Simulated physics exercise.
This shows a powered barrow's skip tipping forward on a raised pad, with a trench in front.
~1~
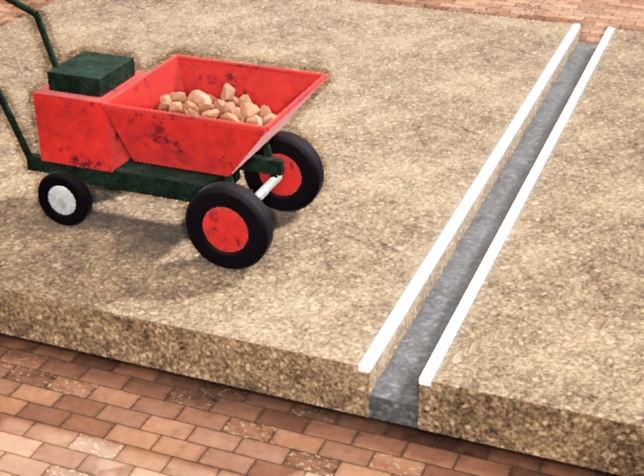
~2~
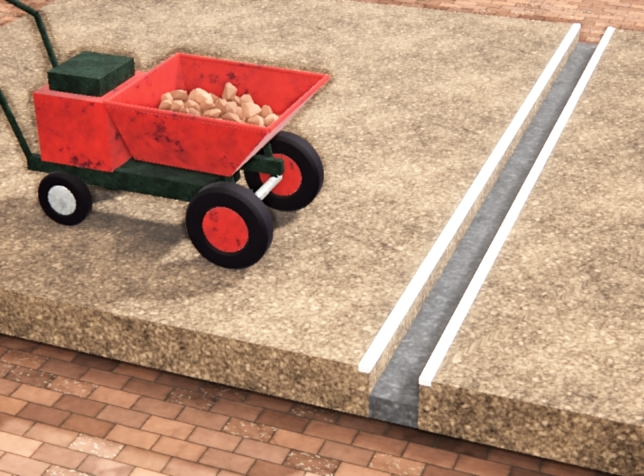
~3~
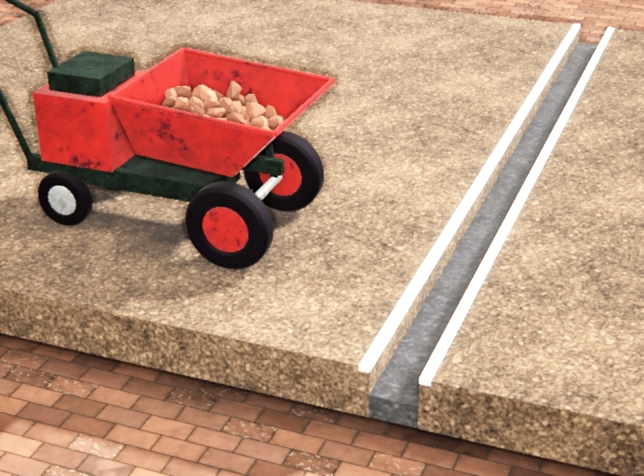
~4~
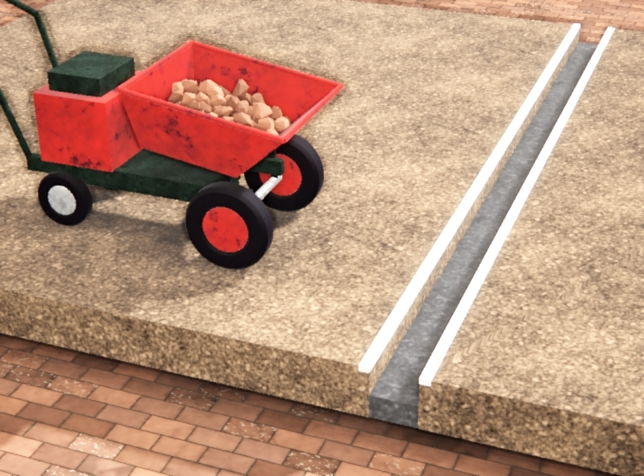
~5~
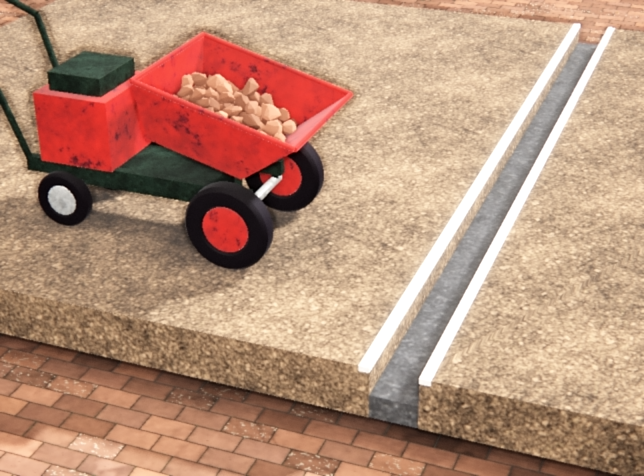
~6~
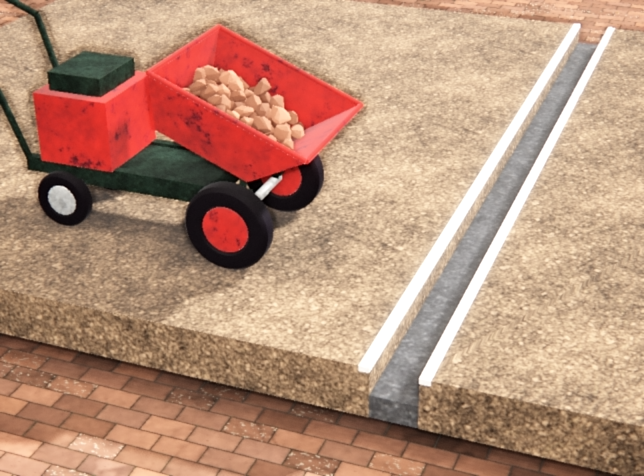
A red skip filled with brownish lumps of rubble sits on a dark green powered barrow with black wheels, at the left of a raised, speckled tan pad edged by red brick paving, seen from above at an angle. To the right, a narrow grey trench edged with two white strips crosses the pad. The skip starts level, tilts forward barely, then clearly, rubble still inside, while barrow and camera stay still.
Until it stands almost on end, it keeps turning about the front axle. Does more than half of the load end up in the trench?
The share in the trench is below half.
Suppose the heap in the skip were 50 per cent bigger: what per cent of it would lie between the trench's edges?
It would be around 30 per cent.
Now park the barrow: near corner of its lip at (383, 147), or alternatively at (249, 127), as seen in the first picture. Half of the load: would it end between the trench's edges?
First: A minority of it. Second: A minority of it.
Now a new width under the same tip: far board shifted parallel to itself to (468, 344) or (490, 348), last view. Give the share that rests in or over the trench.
Roughly 30 % and 30 %.
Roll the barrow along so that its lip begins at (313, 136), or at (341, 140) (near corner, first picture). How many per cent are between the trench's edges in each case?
The first stopping place yields 70 % and the other yields 70 %.
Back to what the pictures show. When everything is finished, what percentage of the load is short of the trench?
45 %.
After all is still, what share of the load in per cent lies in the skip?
It is some 25 percent.
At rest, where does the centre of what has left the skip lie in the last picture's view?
Roughly at (413, 258).
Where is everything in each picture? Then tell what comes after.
In the first picture, lip of the skip near (266, 129), level; top of the load near (191, 117), lumps of rubble; first edge of the trench near (388, 327); far edge near (446, 339), the trench under half as wide as the skip, and about half as deep as wide.
In the second picture, lip of the skip near (269, 131), tipped barely; top of the load near (193, 116).
In the third picture, lip of the skip near (275, 134), tipped barely; top of the load near (197, 113).
In the fourth picture, lip of the skip near (284, 141), tipped a little; top of the load near (203, 101).
In the fifth picture, lip of the skip near (295, 150), tipped clearly; top of the load near (212, 97).
In the sixth picture, lip of the skip near (306, 161), tipped clearly; top of the load near (207, 94); first edge of the trench near (388, 327); far edge near (446, 339).
Shortly afterwards, skip tipped steeply; the whole lot in the skip.
Next, skip tipped right over; the bulk in the skip; near a quarter short of the trench; only a few in or heaped over the trench.
Some moments later, skip tipped right over; near a quarter in the skip; near half short of the trench; near a quarter in or heaped over the trench.
In the end, skip tipped right over; near a quarter in the skip; near half short of the trench; near a quarter in or heaped over the trench; none at all beyond it.
